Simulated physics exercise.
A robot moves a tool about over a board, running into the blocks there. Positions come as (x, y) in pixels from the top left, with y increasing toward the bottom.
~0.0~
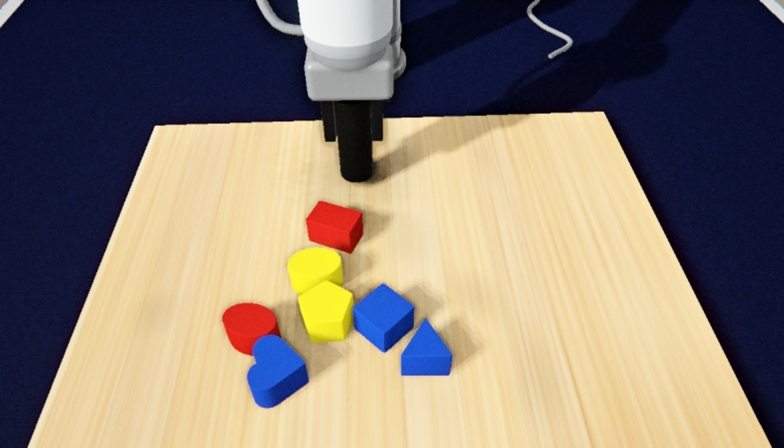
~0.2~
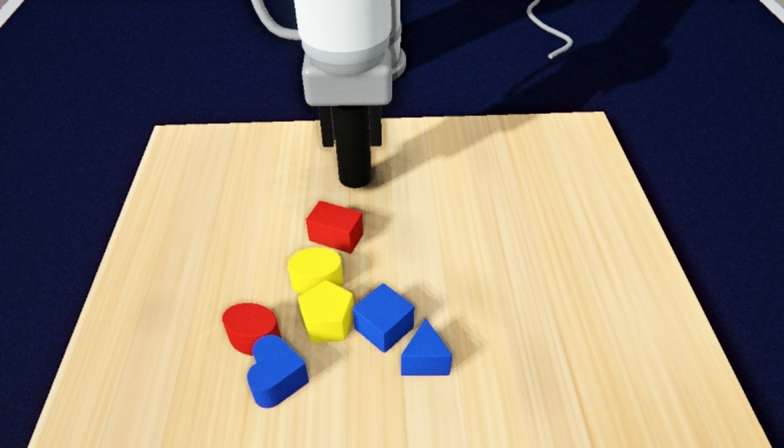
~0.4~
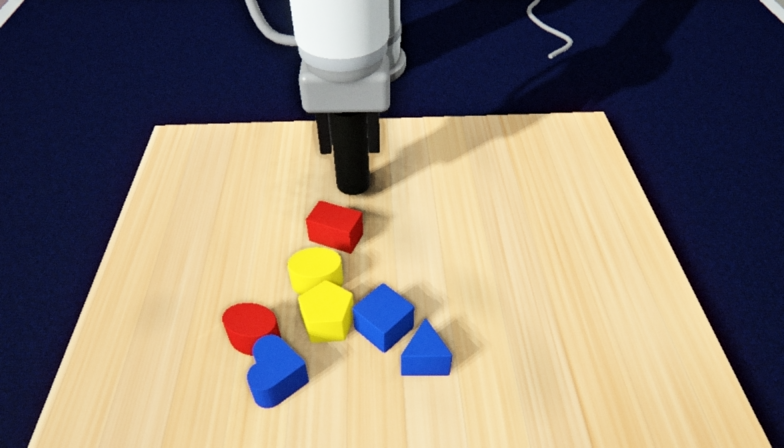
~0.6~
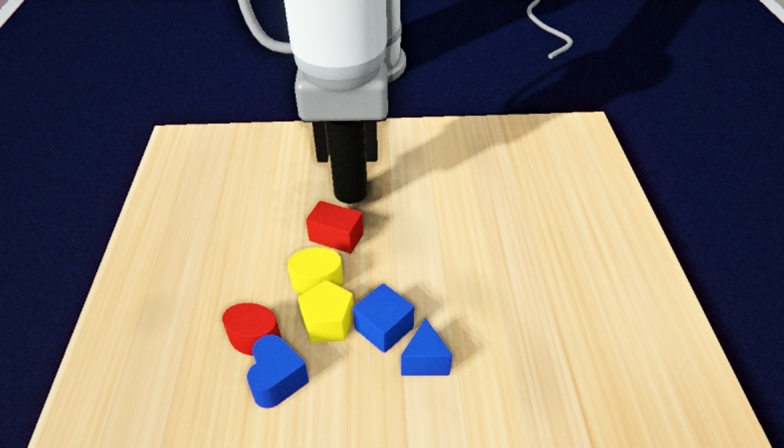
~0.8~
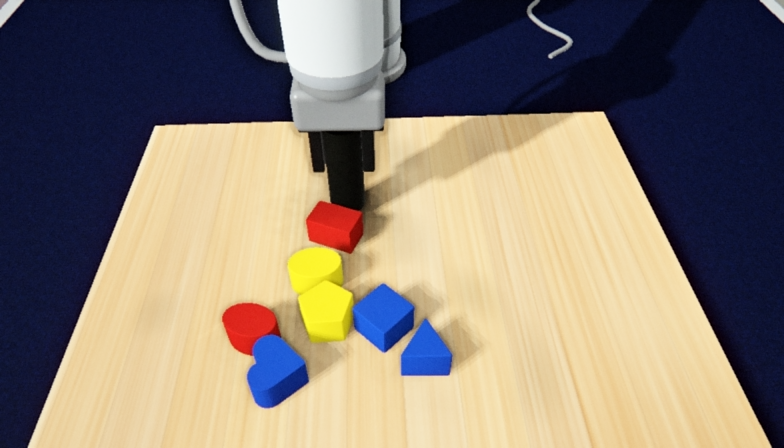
A robot arm slowly lowered its black tool a short way down the wooden board toward the red block, while the red, yellow and blue blocks all stayed where they were.
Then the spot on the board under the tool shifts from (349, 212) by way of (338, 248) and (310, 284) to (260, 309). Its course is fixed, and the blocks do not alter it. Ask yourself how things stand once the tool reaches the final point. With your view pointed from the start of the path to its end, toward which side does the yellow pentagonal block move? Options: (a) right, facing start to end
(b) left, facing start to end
It's b.
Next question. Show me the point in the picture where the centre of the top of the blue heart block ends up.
At roughly (267, 390).
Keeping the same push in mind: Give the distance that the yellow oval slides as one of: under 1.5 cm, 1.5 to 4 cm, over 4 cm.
Displacement: Past 4 cm.
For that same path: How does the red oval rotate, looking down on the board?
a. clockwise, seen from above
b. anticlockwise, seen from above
My pick is a.
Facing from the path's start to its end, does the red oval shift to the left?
No, it doesn't check out.
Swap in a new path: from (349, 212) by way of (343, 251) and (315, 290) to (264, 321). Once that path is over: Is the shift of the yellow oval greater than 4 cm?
That would be a yes.
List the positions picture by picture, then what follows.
The first picture shows lower end of the tool (357, 173), tops of blocks, red oval (249, 319), blue heart block (272, 361), yellow oval (314, 262), yellow pentagonal block (325, 302), red oblong (334, 216).
The second picture shows tool (355, 178), blocks as before.
The third picture shows tool (353, 184), blocks as before.
The fourth picture shows tool (351, 193), blocks as before.
The fifth picture shows tool (348, 202), red oval (249, 319), blue heart block (272, 361), yellow oval (314, 262), yellow pentagonal block (325, 302), red oblong (334, 216).
The first path, step by step. One third of the way, tool (336, 239); yellow oval (303, 279), turned 15° clockwise; yellow pentagonal block (326, 312); red oblong (320, 252).
Two thirds of the way, tool (308, 275); red oval (220, 340), turned 20° clockwise; blue heart block (272, 365); yellow oval (264, 320), turned 15° clockwise; yellow pentagonal block (328, 323), turned 15° anticlockwise; red oblong (289, 292).
At the end, tool (257, 300); red oval (178, 373), turned 65° clockwise; blue heart block (267, 390), turned 45° anticlockwise; yellow oval (231, 356); yellow pentagonal block (328, 323), turned 15° anticlockwise; red oblong (247, 321), turned 25° anticlockwise.
